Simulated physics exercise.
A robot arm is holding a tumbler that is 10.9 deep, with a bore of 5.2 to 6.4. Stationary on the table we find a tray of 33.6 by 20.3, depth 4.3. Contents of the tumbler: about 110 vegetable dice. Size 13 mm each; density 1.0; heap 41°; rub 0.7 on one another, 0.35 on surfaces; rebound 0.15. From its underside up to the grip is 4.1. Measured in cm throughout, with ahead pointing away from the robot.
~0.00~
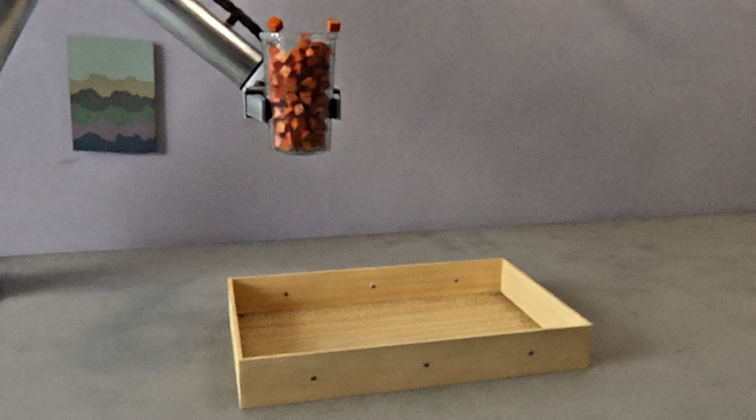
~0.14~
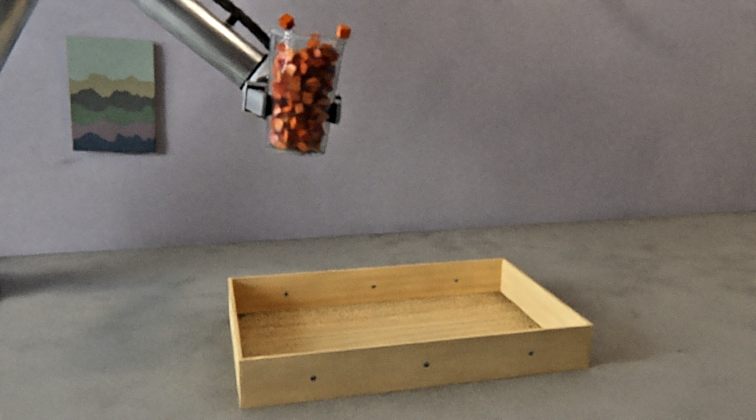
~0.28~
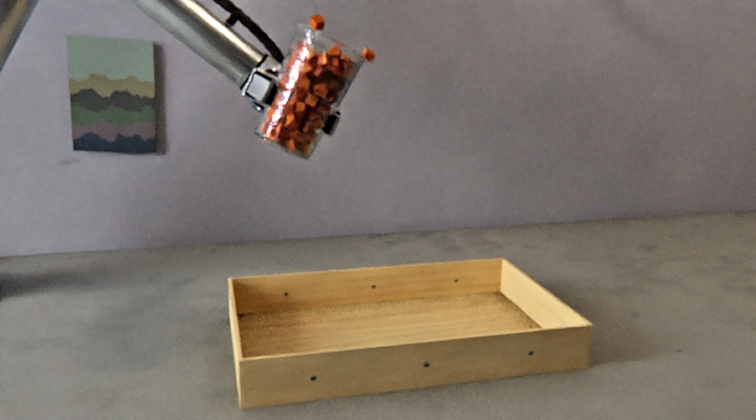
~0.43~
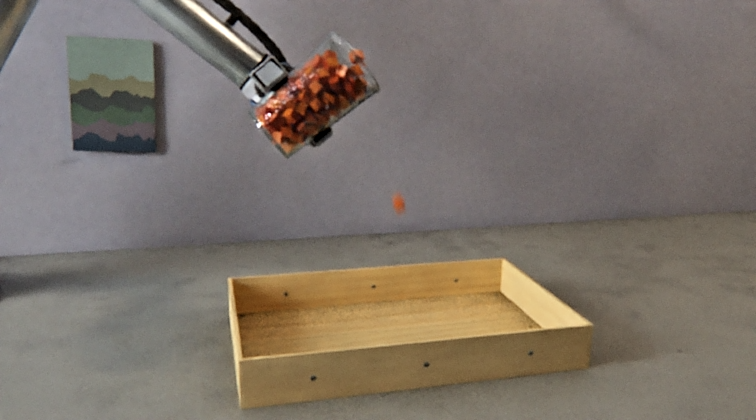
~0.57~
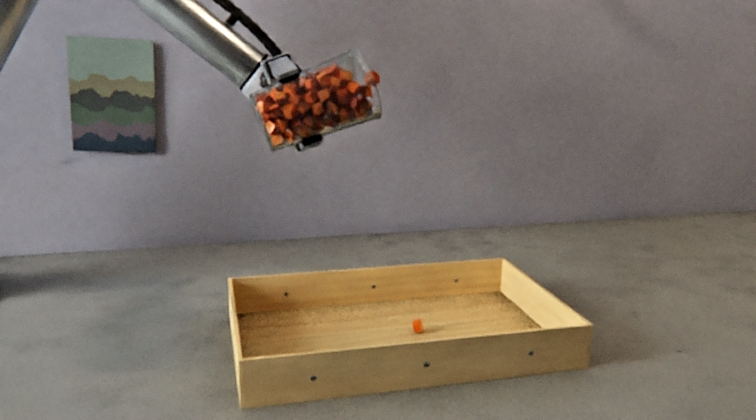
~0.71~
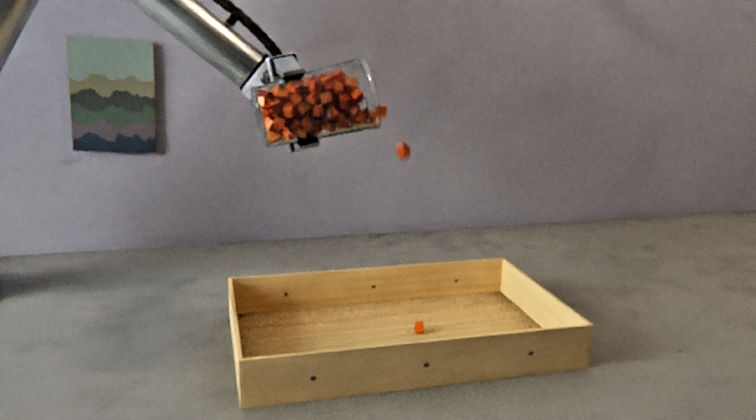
A robot arm tilts a clear tumbler of orange cubes rightward, dropping one into a wooden tray.
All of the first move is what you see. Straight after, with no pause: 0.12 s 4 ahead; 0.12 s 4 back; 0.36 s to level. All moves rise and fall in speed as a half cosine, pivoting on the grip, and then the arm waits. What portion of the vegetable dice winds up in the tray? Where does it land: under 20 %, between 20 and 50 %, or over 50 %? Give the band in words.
It falls in the band between 20 and 50 %.
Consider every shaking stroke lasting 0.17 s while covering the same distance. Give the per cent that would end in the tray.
About 10 per cent in that case.
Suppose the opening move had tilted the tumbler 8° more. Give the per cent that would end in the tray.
Roughly 50 in a hundred.
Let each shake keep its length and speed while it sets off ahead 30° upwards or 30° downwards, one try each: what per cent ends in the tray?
Estimates, in order: 45 % then 10 %.
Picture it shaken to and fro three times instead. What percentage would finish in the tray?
In that case it would be near 55 percent.
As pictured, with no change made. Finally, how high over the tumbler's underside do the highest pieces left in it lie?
Roughly 9.5 cm.
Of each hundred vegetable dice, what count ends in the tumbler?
My estimate would be some 70 percent.
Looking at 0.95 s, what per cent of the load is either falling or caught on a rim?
I'd reckon close to 18 per cent.
By 0.95 s, tilted 78° forward, highest piece 27 above the table; 86 in the tumbler, 2 in the tray, 19 in flight or on a rim.
By 1.19 s, tilted 20° forward, highest piece 31 above the table; 73 in the tumbler, 34 in the tray.
By 1.51 s, level, highest piece 31 above the table; 73 in the tumbler, 34 in the tray.
By 2.56 s, level, highest piece 31 above the table; 73 in the tumbler, 34 in the tray.
Final count, 73 in the tumbler, 34 in the tray. That is 32 % in the tray.
